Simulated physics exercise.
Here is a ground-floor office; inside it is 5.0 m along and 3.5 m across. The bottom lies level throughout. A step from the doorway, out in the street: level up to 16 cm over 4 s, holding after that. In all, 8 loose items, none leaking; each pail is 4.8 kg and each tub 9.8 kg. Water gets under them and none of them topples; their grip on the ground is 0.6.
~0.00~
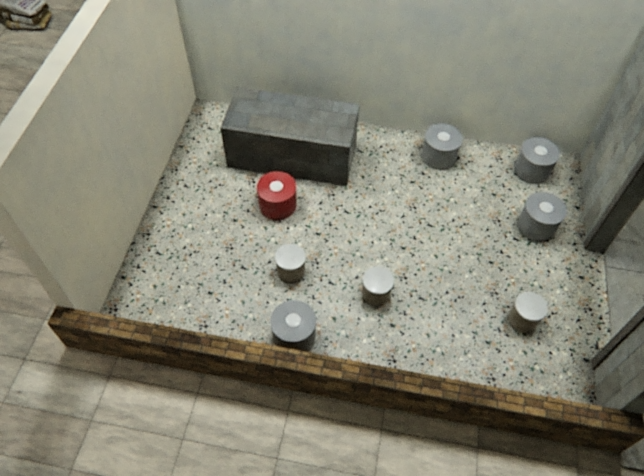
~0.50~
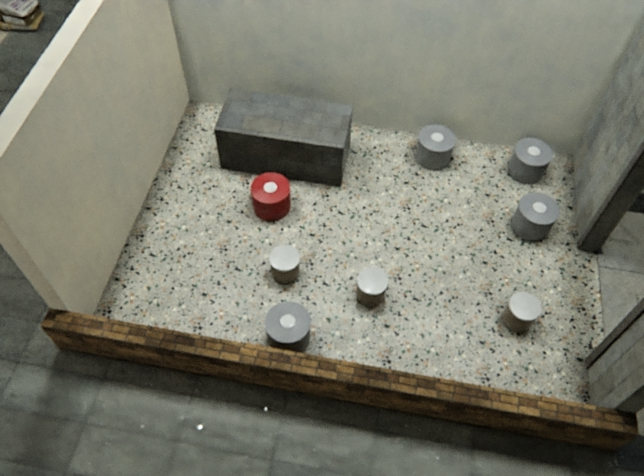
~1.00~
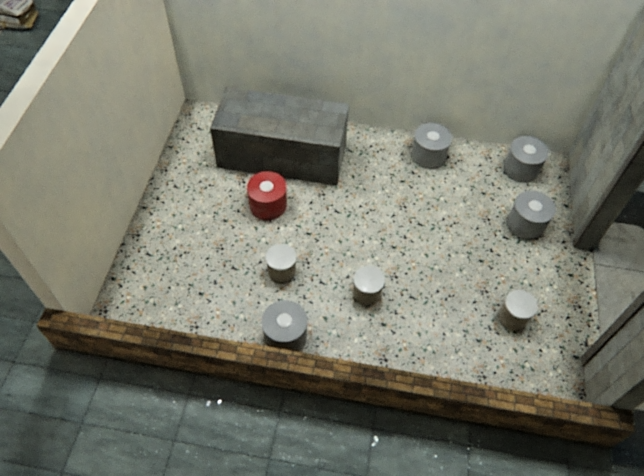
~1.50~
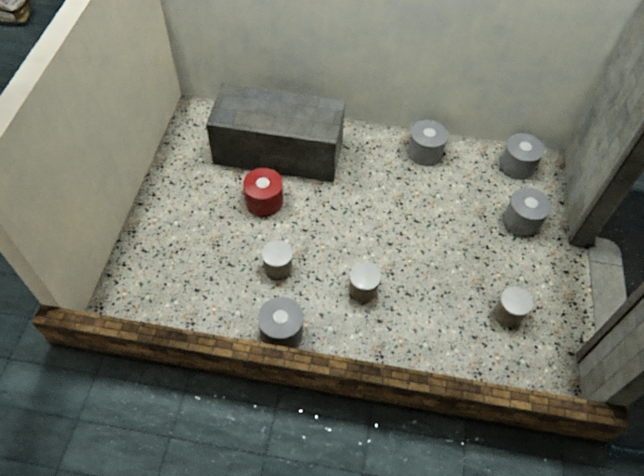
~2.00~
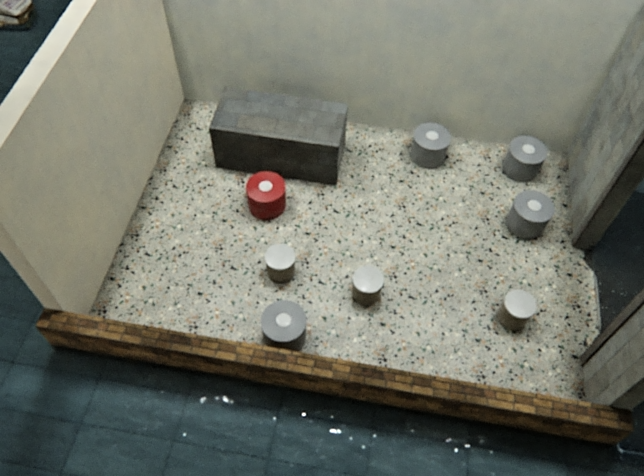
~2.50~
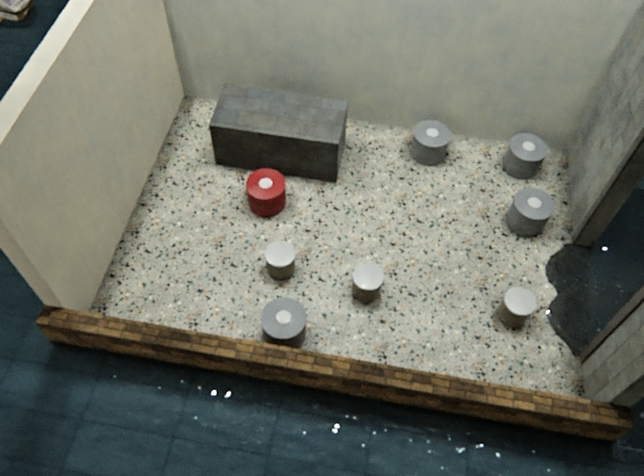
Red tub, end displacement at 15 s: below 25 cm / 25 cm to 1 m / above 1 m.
It is swept a long way.
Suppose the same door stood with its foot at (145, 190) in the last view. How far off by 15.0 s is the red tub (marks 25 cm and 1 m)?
Then the red tub would have gone a long way.
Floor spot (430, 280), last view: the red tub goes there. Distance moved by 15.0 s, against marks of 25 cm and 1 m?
Outcome - it ends up well away.
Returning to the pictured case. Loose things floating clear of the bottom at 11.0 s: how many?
My tally comes to 5.
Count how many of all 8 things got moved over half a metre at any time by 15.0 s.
5.
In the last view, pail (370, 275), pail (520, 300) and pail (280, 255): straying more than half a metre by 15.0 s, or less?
Taking them in order: Greater; greater; greater.
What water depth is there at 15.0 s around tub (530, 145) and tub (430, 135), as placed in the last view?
Depth approx. 5 cm / 6 cm.
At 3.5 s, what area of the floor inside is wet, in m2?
My estimate is roughly 1.5 m2.
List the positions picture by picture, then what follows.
In the first frame, the red tub at (276, 187), on the bottom; 0.0 m2 under water; 0 of 8 have shifted.
In the second frame, the red tub at (270, 188), on the bottom; 0.0 m2 under water; 0 of 8 have shifted.
In the third frame, the red tub at (267, 187) rests on the ground; 0.0 m2 under water; 0 of 8 have shifted.
In the fourth frame, the red tub at (263, 183), on the bottom; water covers 0.0 m2; 0 of 8 have shifted.
In the fifth frame, the red tub at (266, 187), on the bottom; water covers 0.0 m2; 0 of 8 have shifted.
In the sixth frame, the red tub at (266, 184) rests on the ground; water covers 0.3 m2; 0 of 8 have shifted.
After 3.5 s the red tub is near (266, 184), 0.0 m from its start, aground; 0 afloat.
After 6.8 s the red tub is near (256, 183), 0.1 m from its start, aground; 0 afloat.
After 11.0 s the red tub is near (172, 149), 1.2 m from its start, afloat; 5 afloat.
After 15.0 s the red tub is near (220, 89), 1.6 m from its start, afloat; 6 afloat.
